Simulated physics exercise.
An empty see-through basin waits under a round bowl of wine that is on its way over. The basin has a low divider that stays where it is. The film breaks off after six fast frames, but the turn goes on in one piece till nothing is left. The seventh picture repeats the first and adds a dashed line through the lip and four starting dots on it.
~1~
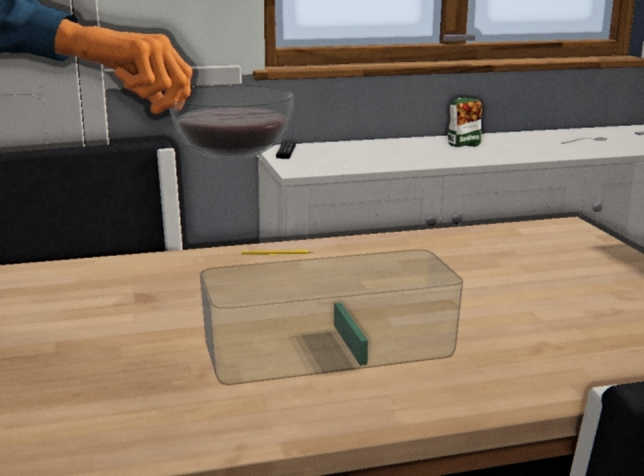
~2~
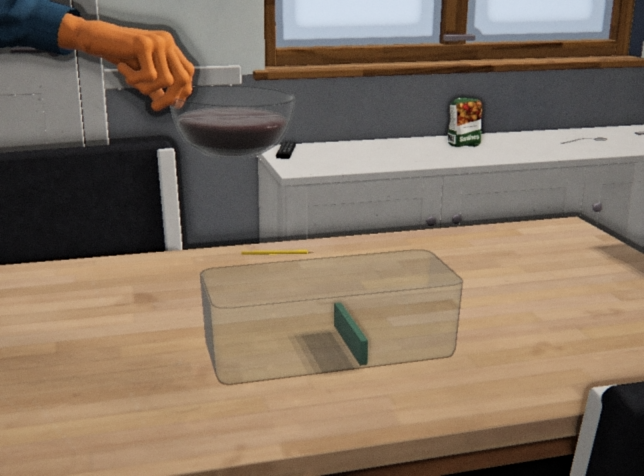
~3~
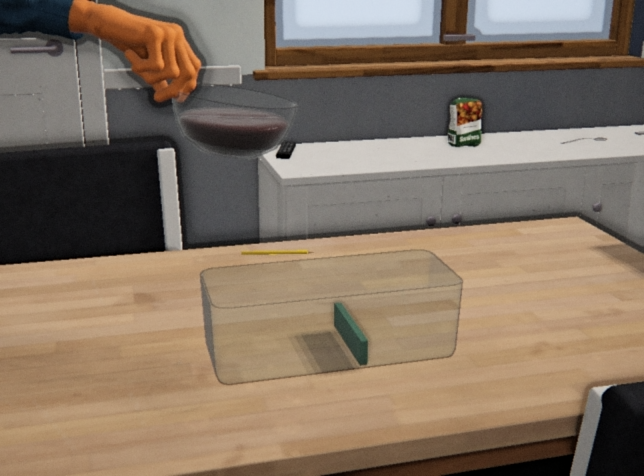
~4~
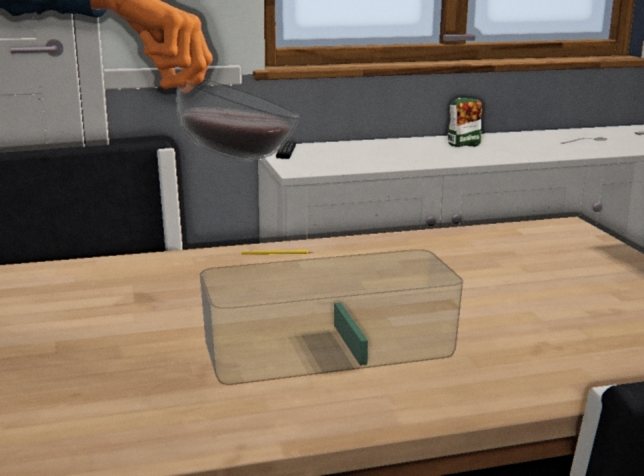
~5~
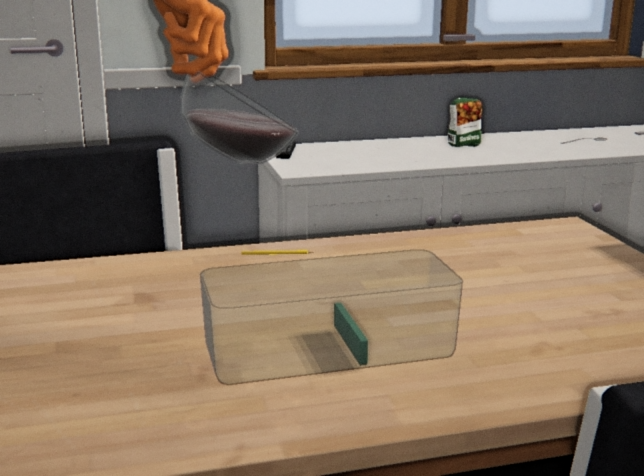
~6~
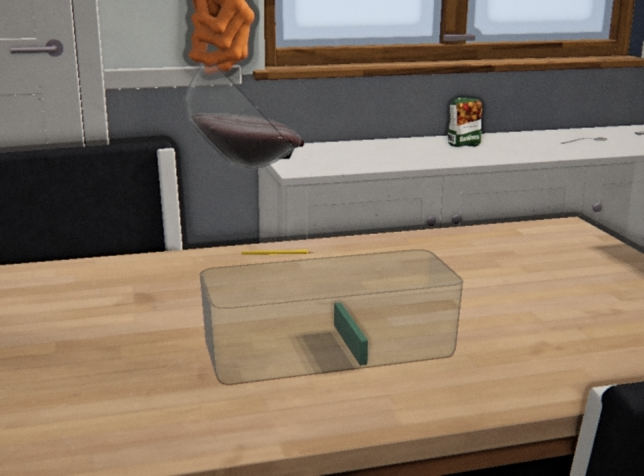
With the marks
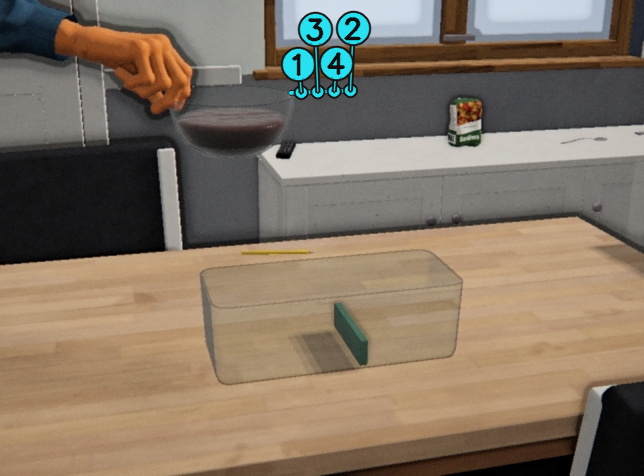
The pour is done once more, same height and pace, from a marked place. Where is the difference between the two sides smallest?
3 works best here.
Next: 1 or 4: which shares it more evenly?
The answer is 4.
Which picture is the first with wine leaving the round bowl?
In picture 6.
On the marked copy, 1 at (301, 92); 2 at (350, 90); 3 at (317, 91); 4 at (334, 91).
With 1, about 68 % ends left of the wall and 25 % right of it; 7 % is lost outside.
With 2, about 30 % ends left of the wall and 62 % right of it; 8 % is lost outside.
With 3, about 49 % ends left of the wall and 46 % right of it; 5 % is lost outside.
With 4, about 35 % ends left of the wall and 59 % right of it; 5 % is lost outside.
